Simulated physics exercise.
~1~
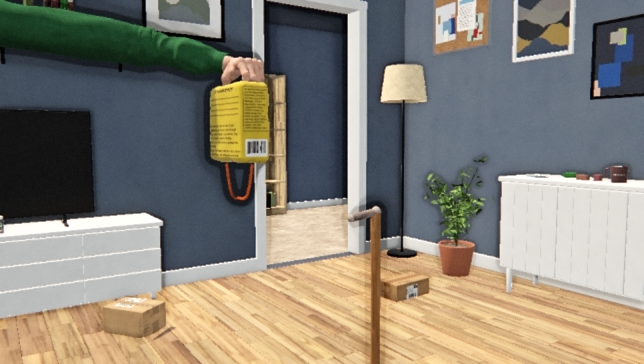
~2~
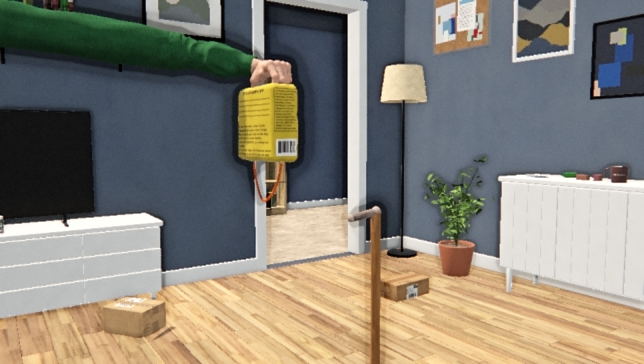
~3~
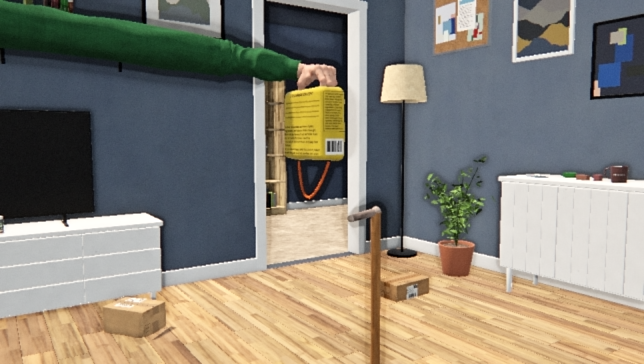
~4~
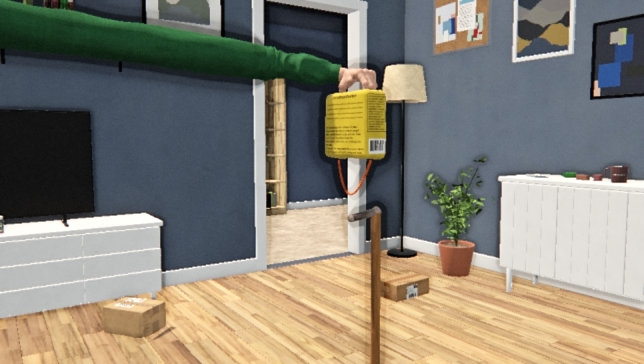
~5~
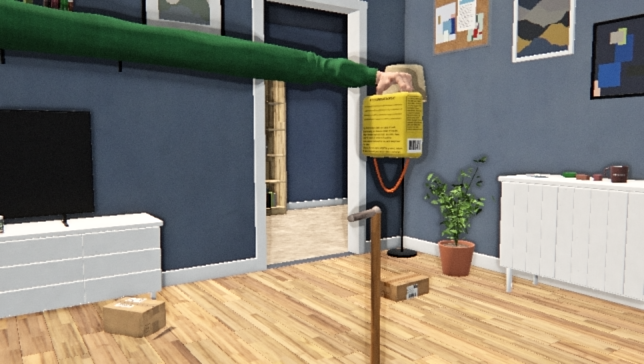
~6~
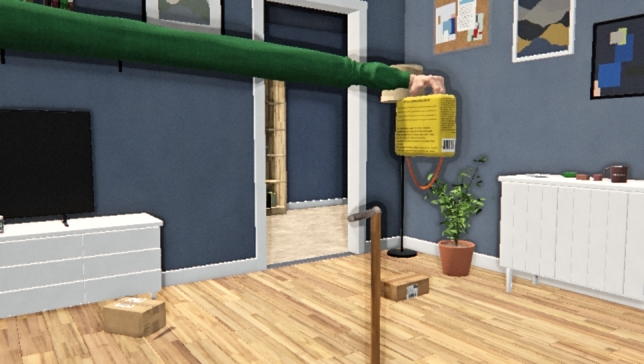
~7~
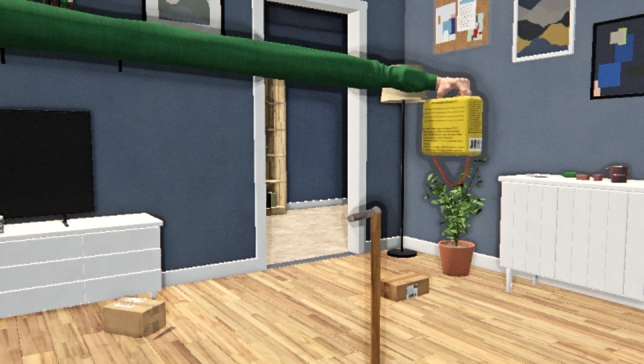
A yellow bag with a dangling loop moves right in a hand, passing clear of the hooked post.
